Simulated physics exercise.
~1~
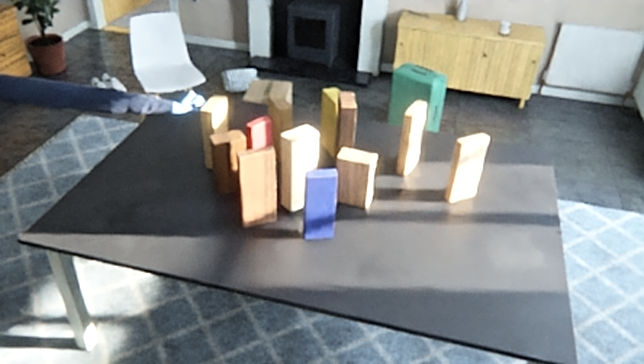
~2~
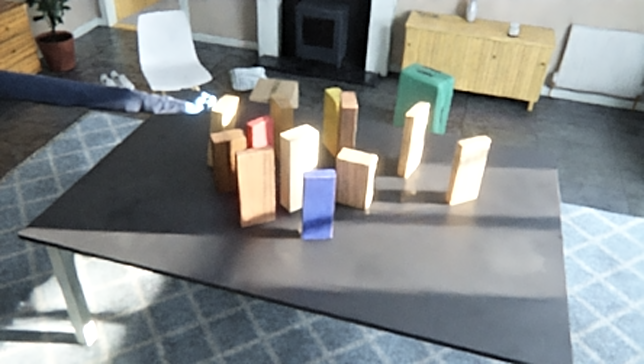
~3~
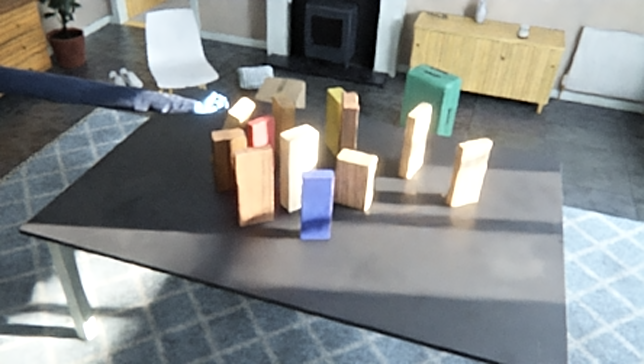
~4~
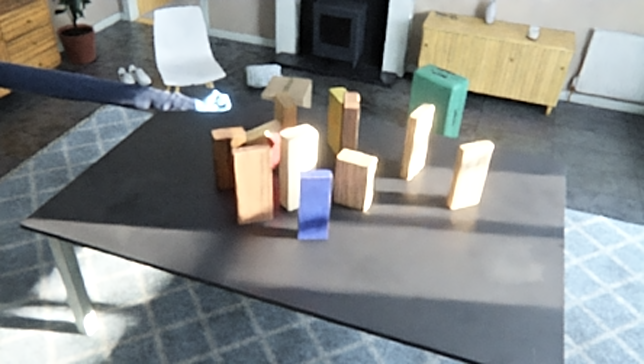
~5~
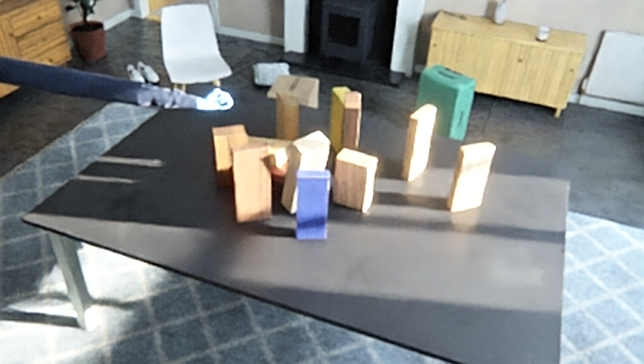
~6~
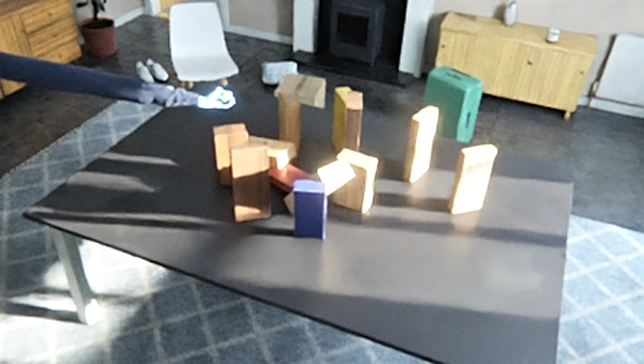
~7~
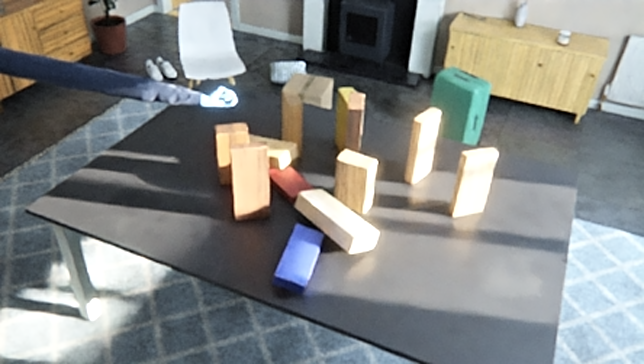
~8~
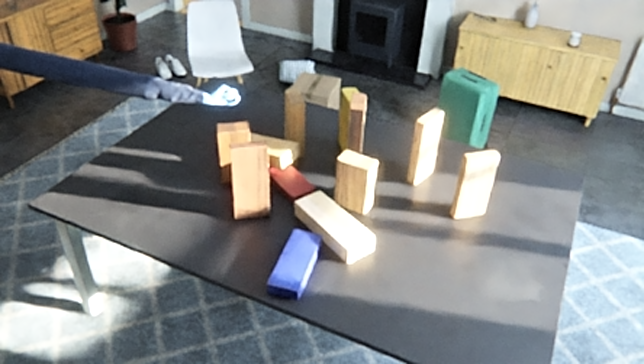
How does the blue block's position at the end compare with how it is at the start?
At the start the blue block stands upright near the front of the group, and by the end it is lying on its side on the table.
